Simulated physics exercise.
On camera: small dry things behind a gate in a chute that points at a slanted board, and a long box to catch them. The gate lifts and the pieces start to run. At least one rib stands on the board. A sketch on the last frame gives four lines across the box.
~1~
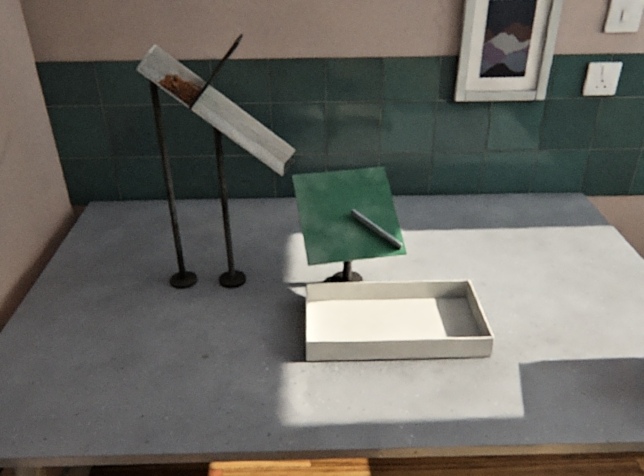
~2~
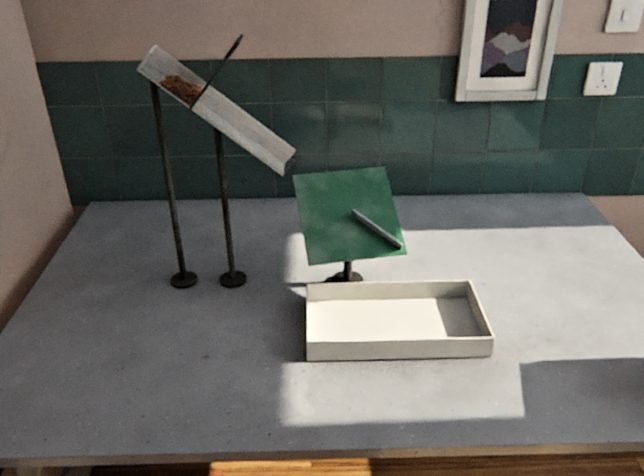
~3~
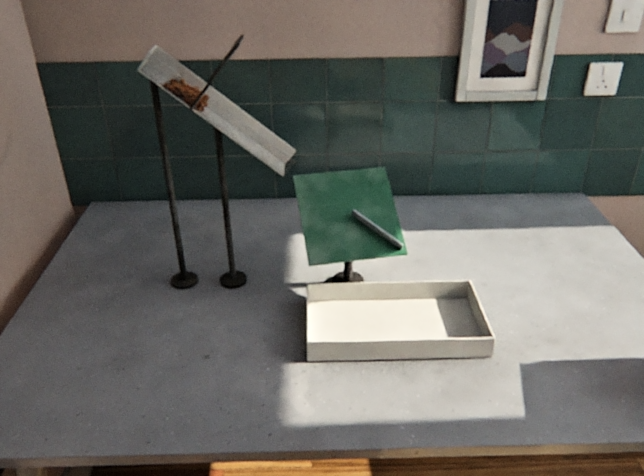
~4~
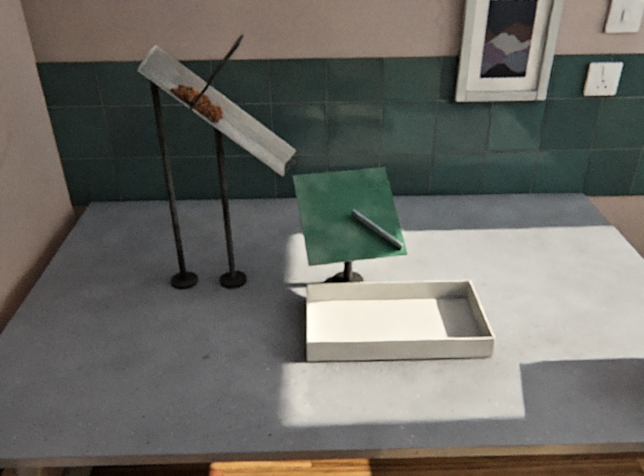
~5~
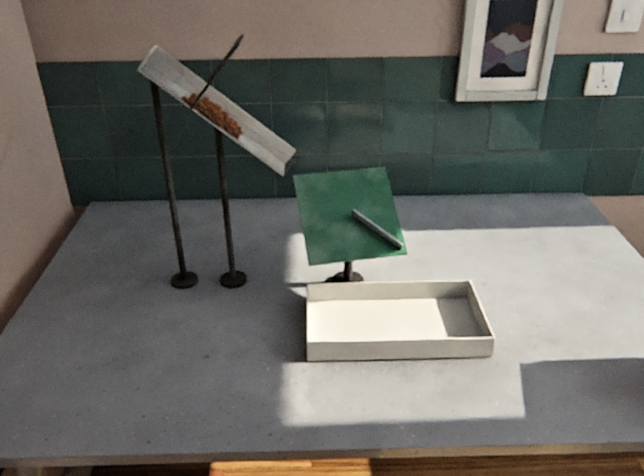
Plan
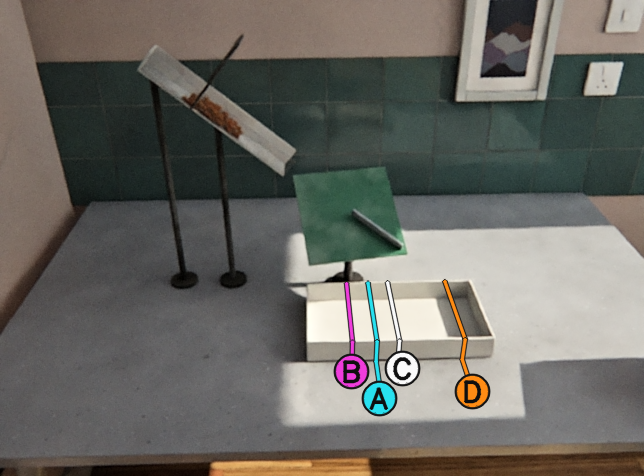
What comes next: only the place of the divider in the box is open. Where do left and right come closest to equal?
C.
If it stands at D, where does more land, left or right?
More lands on the left.
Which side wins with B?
The right side.
On the marked copy, line A crosses the front rim at (377, 340); line B crosses the front rim at (352, 341); line C crosses the front rim at (399, 340); line D crosses the front rim at (464, 338).
For line A, of what is caught, a small share on the left of the divider, the bulk on the right.
For line B, of what is caught, only a few on the left of the divider, all but a few on the right.
For line C, of what is caught, close to a third on the left of the divider, close to two thirds on the right.
For line D, of what is caught, the bulk on the left of the divider, a small share on the right.
